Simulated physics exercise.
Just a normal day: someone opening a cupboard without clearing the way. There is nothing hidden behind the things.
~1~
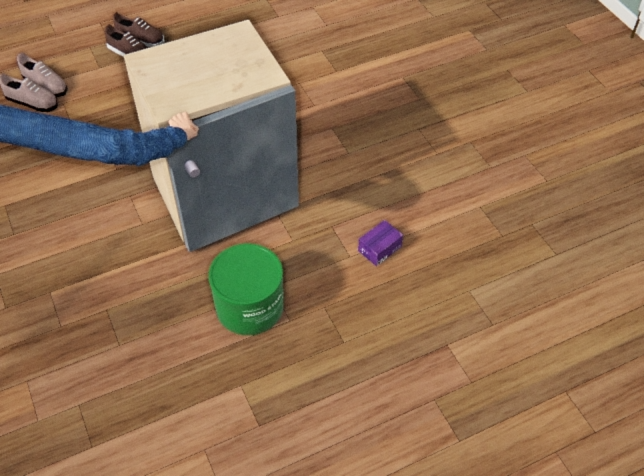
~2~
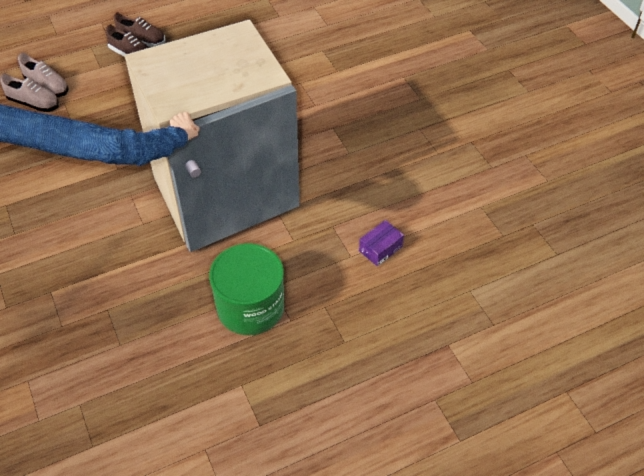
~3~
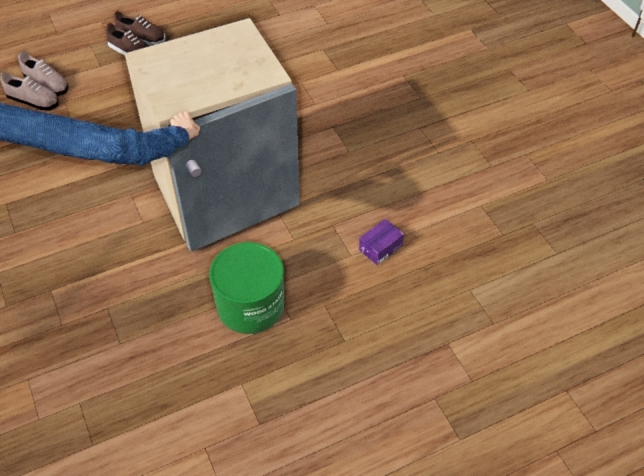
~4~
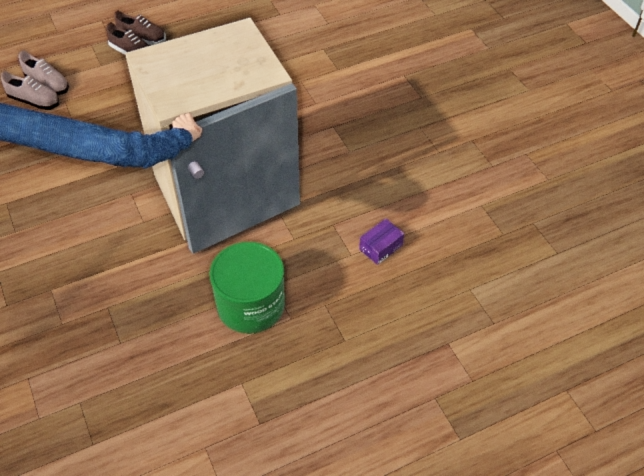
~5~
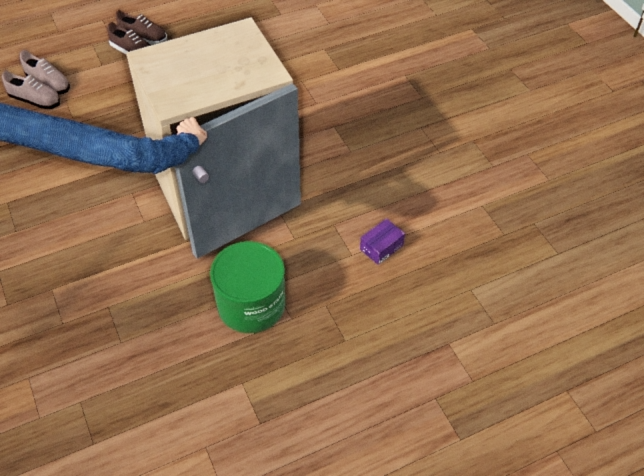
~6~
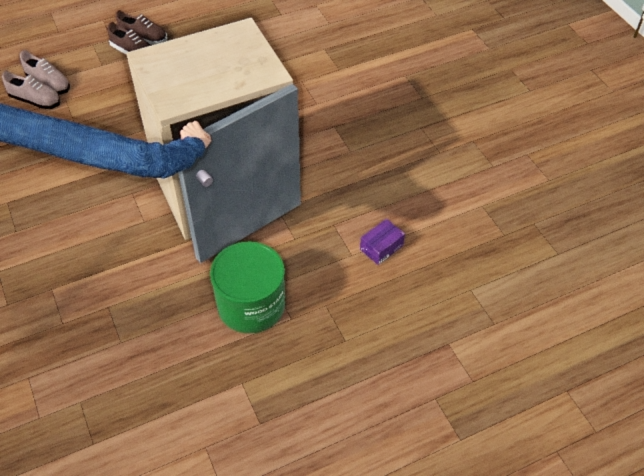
At first, a hand in a blue sleeve rests on the top edge of a small cupboard's gray door, which is almost shut, with a green pail and a purple box on the wooden floor nearby. The hand then slowly pulls the door slightly open, revealing a narrow dark gap, while the pail and box stay still.
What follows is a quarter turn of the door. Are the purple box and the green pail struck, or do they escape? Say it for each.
In order: Looks like the purple box is fine, looks like the green pail gets struck.
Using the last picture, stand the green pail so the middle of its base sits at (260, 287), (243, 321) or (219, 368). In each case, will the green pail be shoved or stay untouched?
Going in order, it gets pushed, then gets pushed, then is spared.
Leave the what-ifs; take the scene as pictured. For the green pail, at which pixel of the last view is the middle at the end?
Somewhere around pixel (308, 323).
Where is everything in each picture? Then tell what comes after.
In the first frame, door 4° open; purple box (380, 243); green pail (248, 290); door (240, 177).
In the second frame, door 4° open; green pail (249, 290); door (241, 177).
In the third frame, door 5° open; purple box (381, 242); door (241, 177).
In the fourth frame, door 6° open; green pail (249, 288); door (243, 177).
In the fifth frame, door 10° open; purple box (382, 242); door (246, 180).
In the sixth frame, door 13° open; purple box (382, 242); green pail (249, 288); door (248, 182).
Then, 0.72 s on from there, door 40° open; purple box at rest near (382, 242); green pail displaced a little near (270, 300).
Then, 1.10 s on from there, door 54° open; purple box at rest near (382, 242); green pail displaced about its own width near (296, 313).
In the end, the purple box remains where it is, near (382, 242); the green pail is pushed along, near (308, 323).
